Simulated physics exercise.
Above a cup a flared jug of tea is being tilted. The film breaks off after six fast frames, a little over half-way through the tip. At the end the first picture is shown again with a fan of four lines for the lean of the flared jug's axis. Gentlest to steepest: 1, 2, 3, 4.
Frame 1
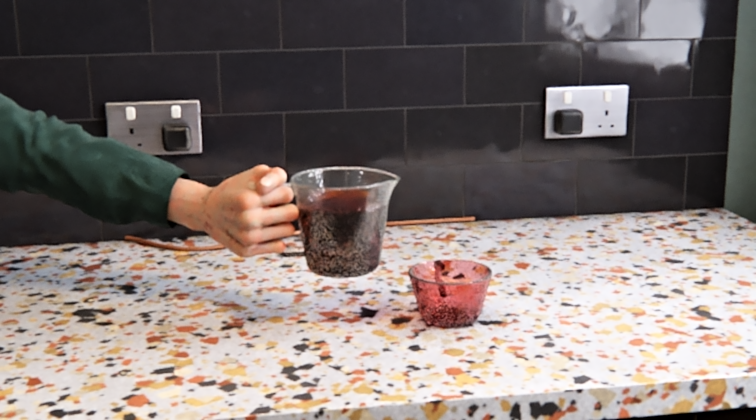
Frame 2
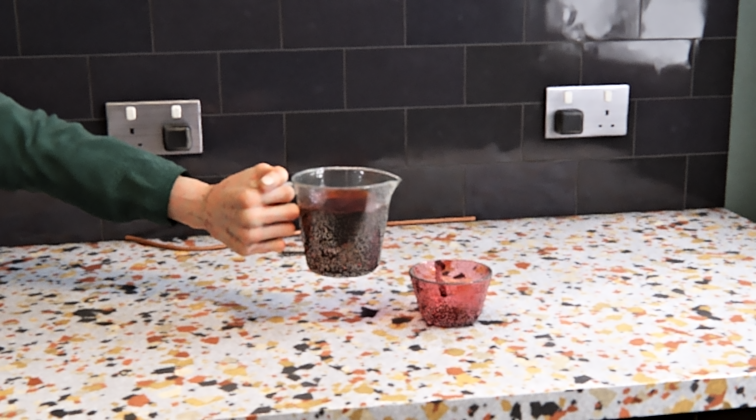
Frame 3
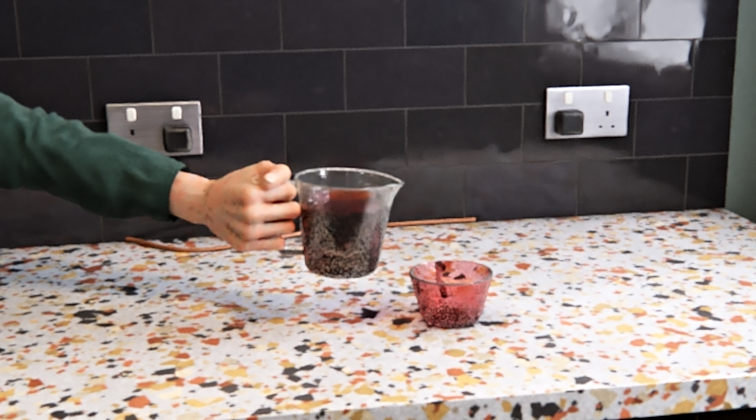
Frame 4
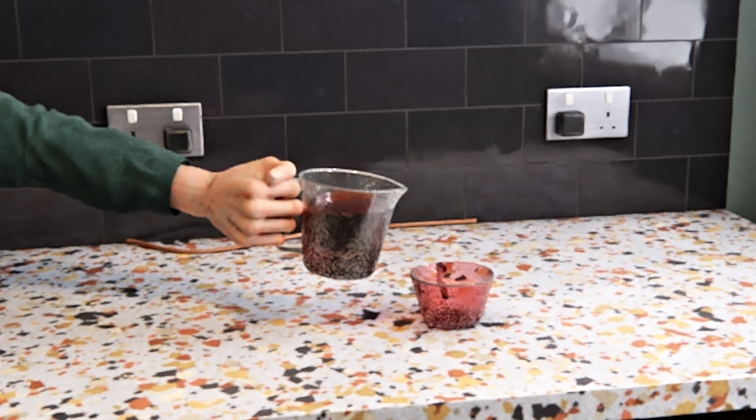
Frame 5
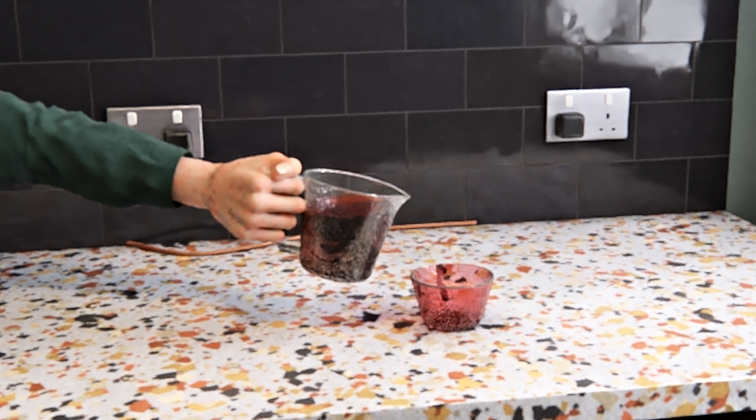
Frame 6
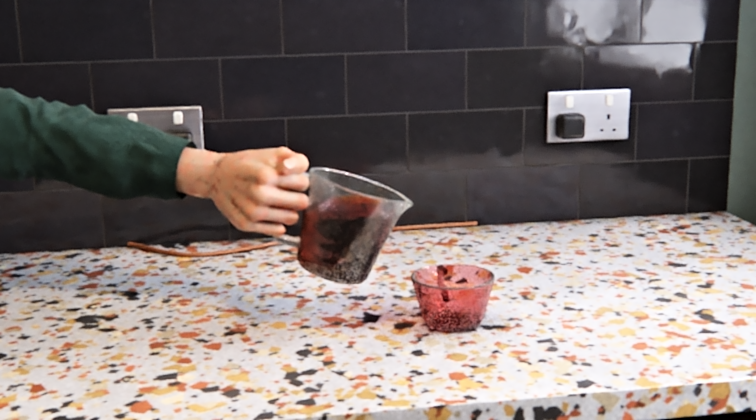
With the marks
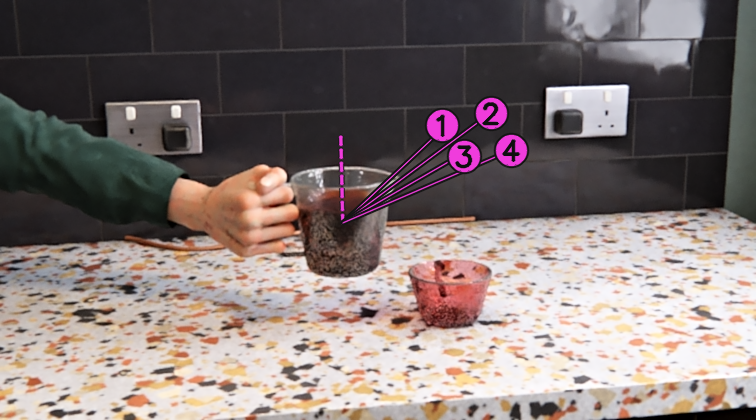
The clip shows a hand in a green sleeve holding a glass jug of dark liquid above a speckled counter, beside a reddish cup; the jug stays upright at first, then gradually tilts to the right.
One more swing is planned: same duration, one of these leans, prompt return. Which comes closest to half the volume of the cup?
Tilt 1 does it best.
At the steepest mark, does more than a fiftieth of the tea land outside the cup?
Yes, it does.
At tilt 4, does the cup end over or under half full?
Over.
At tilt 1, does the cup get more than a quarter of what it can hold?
Yes.
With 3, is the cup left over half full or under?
Over half.
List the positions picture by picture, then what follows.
Upright, lip at (398, 178); rim of the cup round (450, 271); nothing has left yet, in the first frame.
Upright, lip at (399, 178); nothing has left yet, in the second frame.
Tipped about 4°, lip at (402, 182); nothing has left yet, in the third frame.
Tipped about 8°, lip at (405, 188); nothing has left yet, in the fourth frame.
Tipped about 13°, lip at (408, 195); nothing has left yet, in the fifth frame.
Tipped about 19°, lip at (411, 202); nothing has left yet, in the sixth frame.
On the marked copy, 1 at (431, 139); 2 at (477, 122); 3 at (447, 162); 4 at (495, 157).
With 1, the cup ends with about 49 % of what it can hold.
With 2, the cup ends with about 67 % of what it can hold; 3 % of the tea is spilt.
With 3, the cup ends with about 79 % of what it can hold; 9 % of the tea is spilt.
With 4, the cup ends with about 84 % of what it can hold; 19 % of the tea is spilt.
